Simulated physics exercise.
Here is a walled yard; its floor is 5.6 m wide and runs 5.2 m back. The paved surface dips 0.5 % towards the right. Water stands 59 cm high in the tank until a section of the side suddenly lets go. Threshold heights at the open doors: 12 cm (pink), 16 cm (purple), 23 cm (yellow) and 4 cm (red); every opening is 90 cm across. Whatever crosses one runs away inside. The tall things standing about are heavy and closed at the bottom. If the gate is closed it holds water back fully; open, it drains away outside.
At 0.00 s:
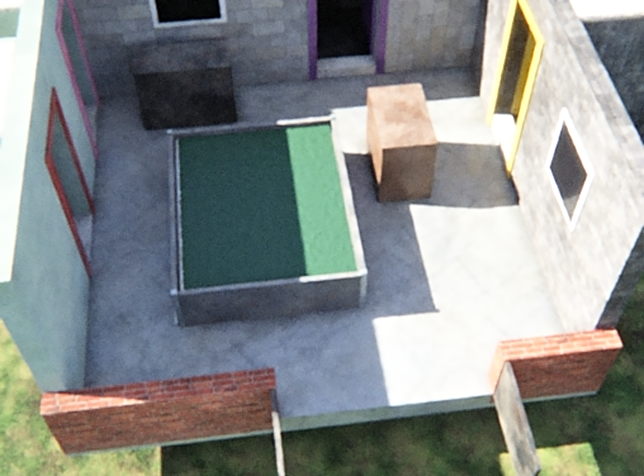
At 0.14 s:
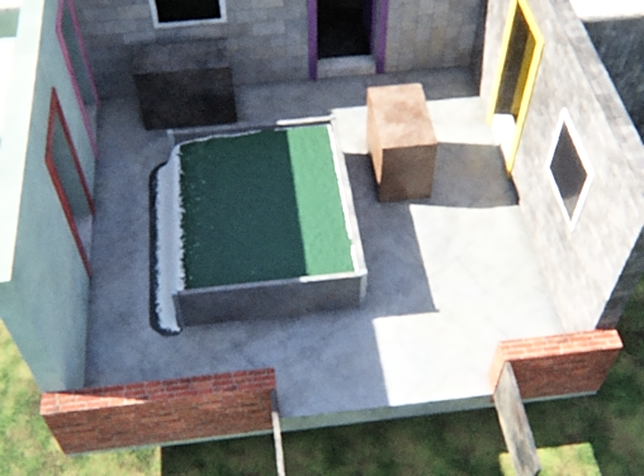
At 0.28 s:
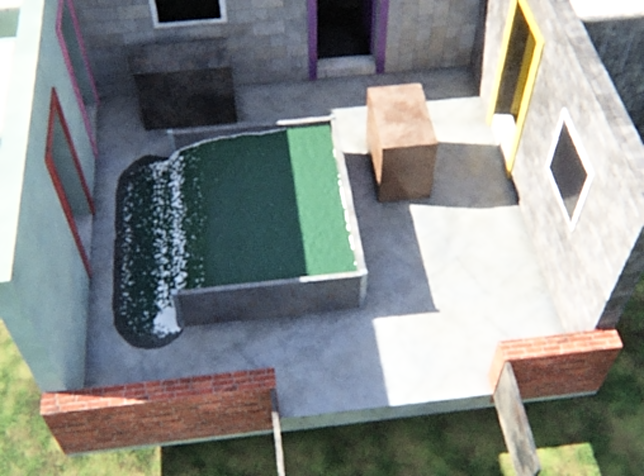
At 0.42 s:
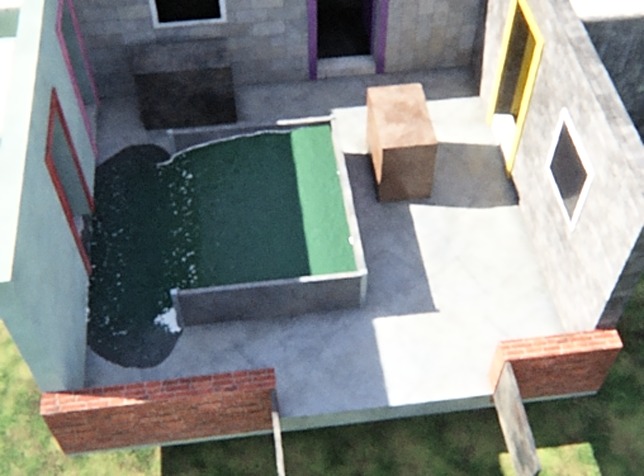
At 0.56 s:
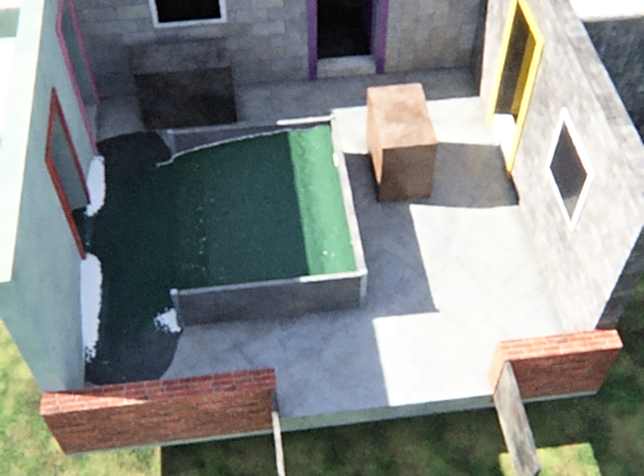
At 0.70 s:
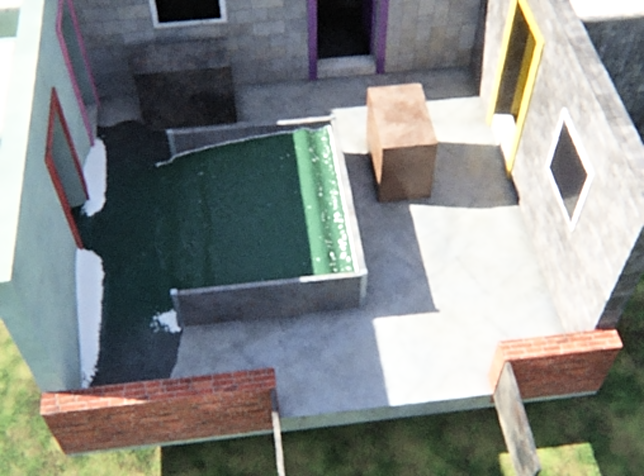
The video shows a walled yard with a tank of still green water, whose left side opens so that water pours out, spreads in a dark foamy sheet across the paved floor, and splashes white against the left wall.
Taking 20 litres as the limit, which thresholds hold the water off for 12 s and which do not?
Door by door: At the pink door it exceeds the limit; at the purple door it stays under the limit; at the yellow door it stays under the limit; at the red door it passes the limit.
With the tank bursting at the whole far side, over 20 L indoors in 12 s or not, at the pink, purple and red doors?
Against that limit: Pink past it, purple over, red past it.
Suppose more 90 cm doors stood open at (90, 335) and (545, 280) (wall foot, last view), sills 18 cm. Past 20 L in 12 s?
In that order: Over, not over.
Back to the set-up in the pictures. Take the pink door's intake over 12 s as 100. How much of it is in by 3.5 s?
About 50 per cent.
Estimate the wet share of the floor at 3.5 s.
Near 70 per cent is wet.
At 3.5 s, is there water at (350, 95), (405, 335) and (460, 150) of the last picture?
In turn: Wet, wet, still dry.
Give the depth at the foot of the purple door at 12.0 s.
Roughly 9.0 cm deep.
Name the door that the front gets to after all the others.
Last comes the yellow one.
After 1.4 s water covers 25 % of the floor and is deepest (44 cm) near (107, 239); pink door 14 cm at the sill, 0 L in, purple door not reached, yellow door not reached, red door 40 cm at the sill, 251 L in.
After 2.2 s water covers 35 % of the floor and is deepest (40 cm) near (84, 421); pink door 14 cm at the sill, 4 L in, purple door not reached, yellow door not reached, red door 33 cm at the sill, 500 L in.
After 3.5 s water covers 70 % of the floor and is deepest (28 cm) near (99, 114); pink door 26 cm at the sill, 58 L in, purple door 3 cm at the sill, 0 L in, yellow door not reached, red door 17 cm at the sill, 701 L in.
After 7.0 s water covers 95 % of the floor and is deepest (16 cm) near (469, 99); pink door 8 cm at the sill, 112 L in, purple door 1 cm at the sill, 0 L in, yellow door 11 cm at the sill, 0 L in, red door 9 cm at the sill, 821 L in.
After 12.0 s water covers 95 % of the floor and is deepest (12 cm) near (294, 81); pink door 7 cm at the sill, 112 L in, purple door 9 cm at the sill, 0 L in, yellow door 6 cm at the sill, 0 L in, red door 7 cm at the sill, 883 L in.
